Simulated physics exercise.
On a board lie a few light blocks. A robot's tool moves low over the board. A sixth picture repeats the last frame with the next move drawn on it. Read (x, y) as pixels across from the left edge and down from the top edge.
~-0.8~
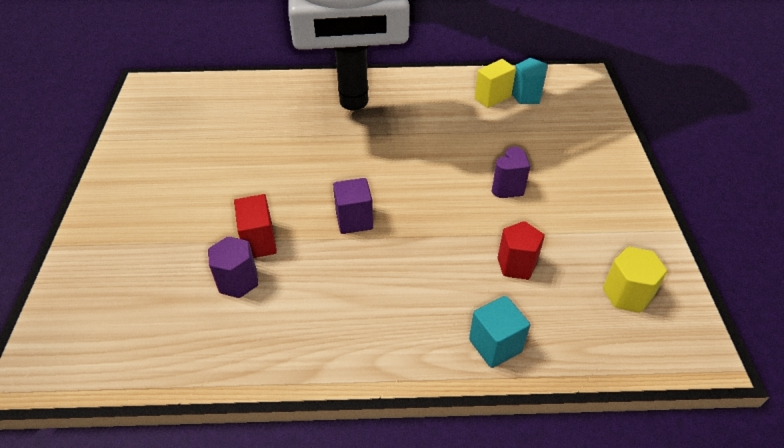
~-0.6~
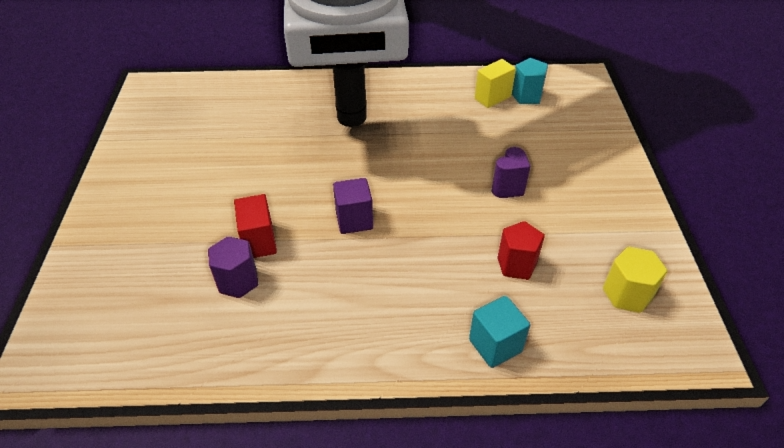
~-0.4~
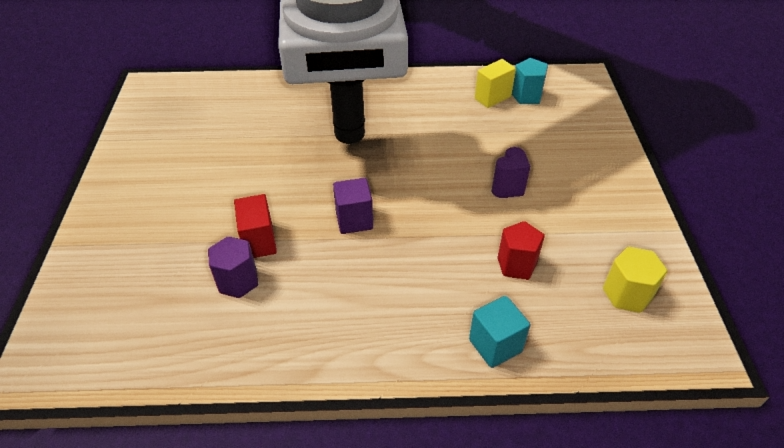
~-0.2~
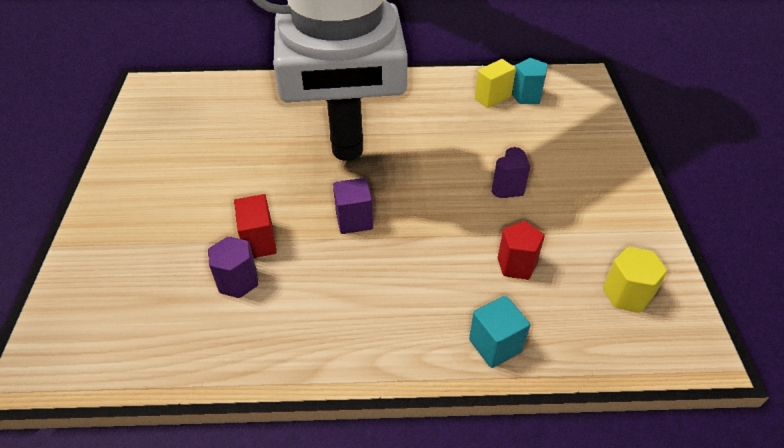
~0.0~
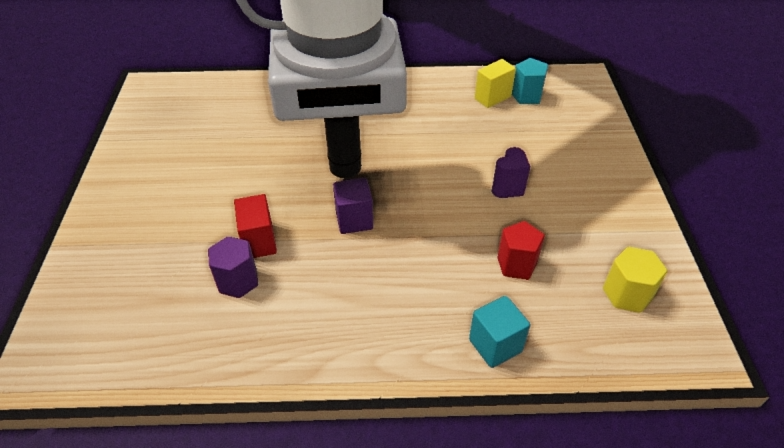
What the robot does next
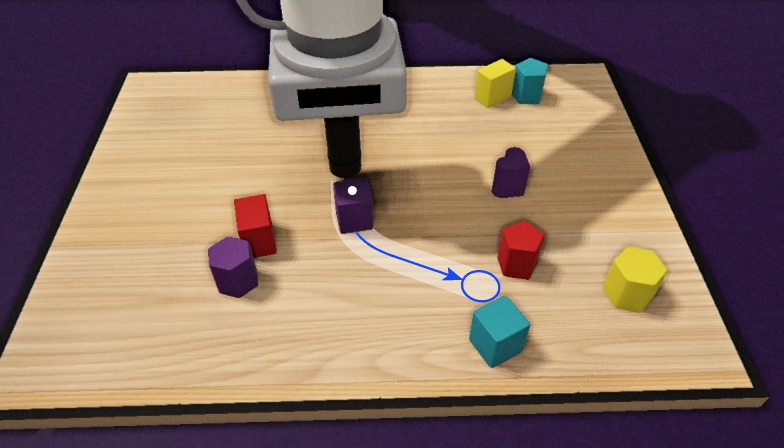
A robot's black-tipped tool moves steadily down the board from near its far edge, drawing close to the purple cube, while the scattered red, purple, yellow and turquoise blocks stay still and its shadow shifts across the wood.
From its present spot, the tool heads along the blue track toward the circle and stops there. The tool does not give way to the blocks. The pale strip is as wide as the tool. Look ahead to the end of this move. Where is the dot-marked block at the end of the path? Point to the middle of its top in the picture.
Put as a pixel place, it's (382, 256).
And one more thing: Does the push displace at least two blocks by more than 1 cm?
It seems not.
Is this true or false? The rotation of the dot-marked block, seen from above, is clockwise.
It is true.
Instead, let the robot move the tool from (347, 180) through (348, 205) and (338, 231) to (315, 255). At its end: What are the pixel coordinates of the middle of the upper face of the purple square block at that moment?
It comes to (358, 226).
The line goes from (347, 180) by way of (354, 228) and (409, 262) to (481, 286); the dot is on the purple square block.
What follows on the original path. One third of the way, tool (353, 218); purple square block (363, 225).
Two thirds of the way, tool (410, 251); purple square block (382, 256), turned 35° clockwise.
At the end, tool (483, 275); purple square block (382, 256), turned 35° clockwise; red pentagon unmoved.
